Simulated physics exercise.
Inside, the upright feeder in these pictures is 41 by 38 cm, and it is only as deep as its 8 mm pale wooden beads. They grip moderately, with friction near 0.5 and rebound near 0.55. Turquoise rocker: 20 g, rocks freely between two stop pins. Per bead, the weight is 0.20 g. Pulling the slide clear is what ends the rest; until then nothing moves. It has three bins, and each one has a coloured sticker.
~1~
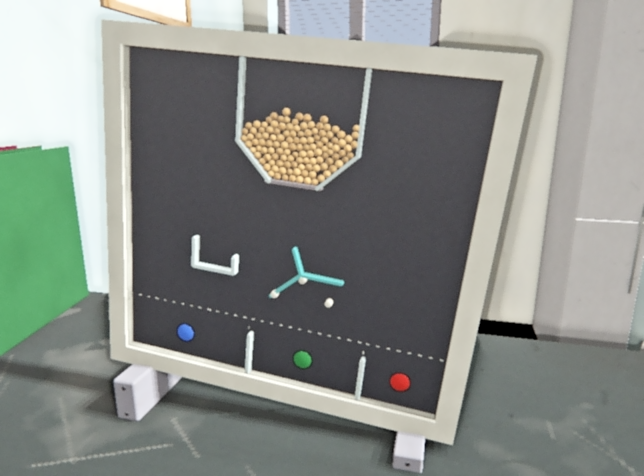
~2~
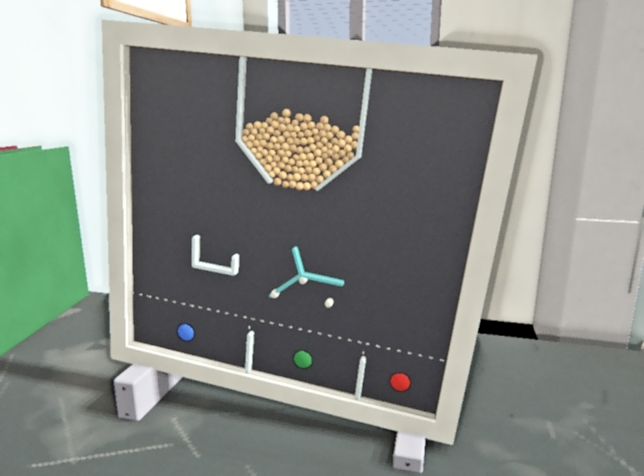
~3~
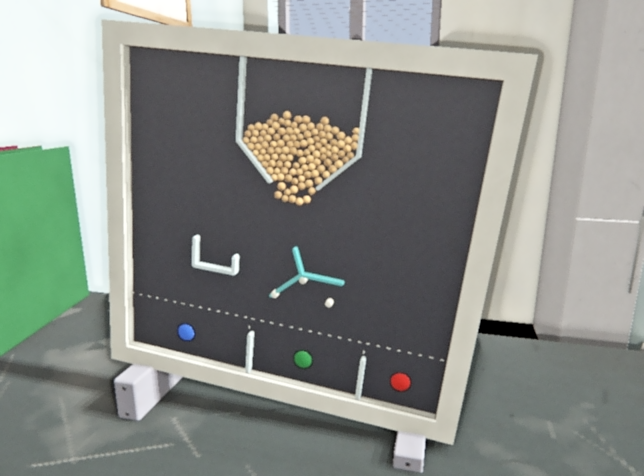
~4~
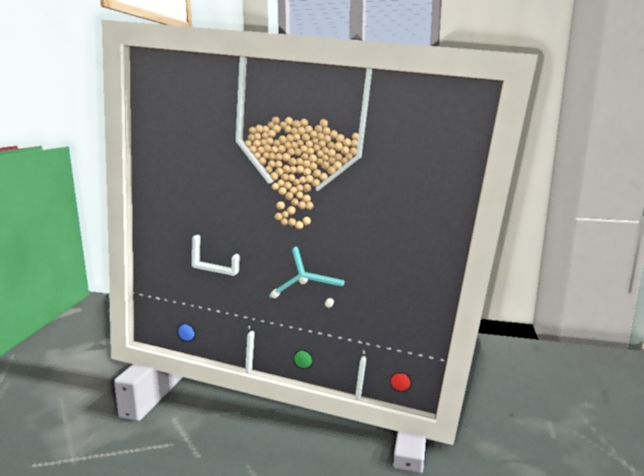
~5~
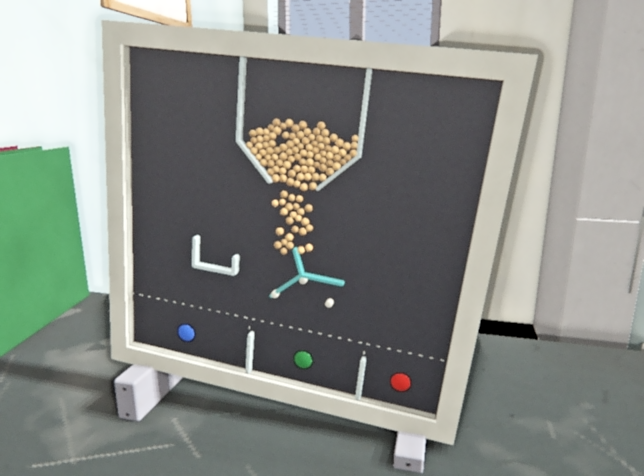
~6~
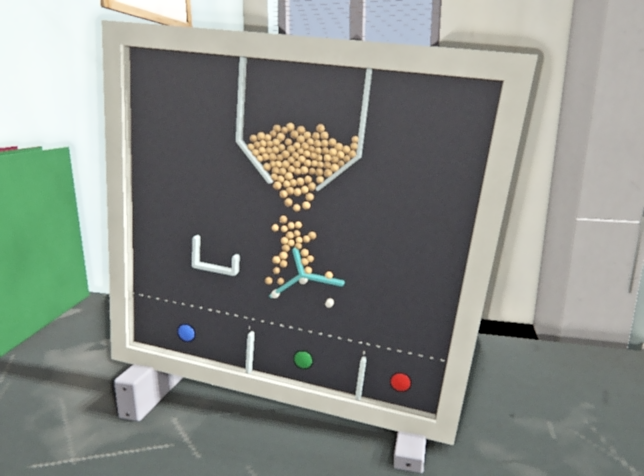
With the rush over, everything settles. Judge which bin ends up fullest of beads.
The fullest is blue.
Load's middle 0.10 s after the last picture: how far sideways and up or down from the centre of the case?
1 cm right, 2 cm above.
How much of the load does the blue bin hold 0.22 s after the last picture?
I'd say near 15 in a hundred.
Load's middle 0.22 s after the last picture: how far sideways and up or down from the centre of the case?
The middle sits around 1 cm right and 4 cm below.
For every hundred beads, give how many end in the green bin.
Something close to 15 in a hundred ends up there.
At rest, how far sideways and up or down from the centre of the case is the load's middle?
The middle sits around 1 cm left of it and 17 cm below it.
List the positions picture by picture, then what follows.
Tilted 6° clockwise; about 120 beads; beads centred (299, 148); turquoise rocker (303, 280) tilted 15°; red (400, 382), blue (186, 333), green (303, 360); slide (267, 180) to (321, 189), in the first frame.
Beads centred (300, 150); 3 out, bottom bead (300, 186), in the second frame.
Beads centred (300, 153); 10 out, bottom bead (299, 201), in the third frame.
Beads centred (299, 162); 21 out, bottom bead (299, 225); turquoise rocker (304, 280) tilted 15°, in the fourth frame.
Beads centred (297, 169); 26 out, bottom bead (284, 251), in the fifth frame.
Beads centred (300, 182); 35 out, bottom bead (269, 281); turquoise rocker (304, 280) tilted 15°; wall ends (251, 335), (363, 360), (196, 238) to (236, 258), (243, 55) to (270, 181), (319, 188) to (370, 66), in the sixth frame.
Then, 0.10 s after the last picture, the beads' middle is 1 cm right of and 2 cm above the centre; blue 5 %; turquoise rocker left end down 15°.
Then, 0.22 s after the last picture, the beads' middle is 1 cm right of and 4 cm below the centre; red 5 %, blue 15 %, green 5 %; turquoise rocker left end down 15°.
Then, 0.45 s after the last picture, the beads' middle is 1 cm left of and 14 cm below the centre; red 25 %, blue 45 %, green 10 %; turquoise rocker left end down 14°.
All still 1.5 s after it, red 35 %, blue 50 %, green 15 %; turquoise rocker right end down 23°.
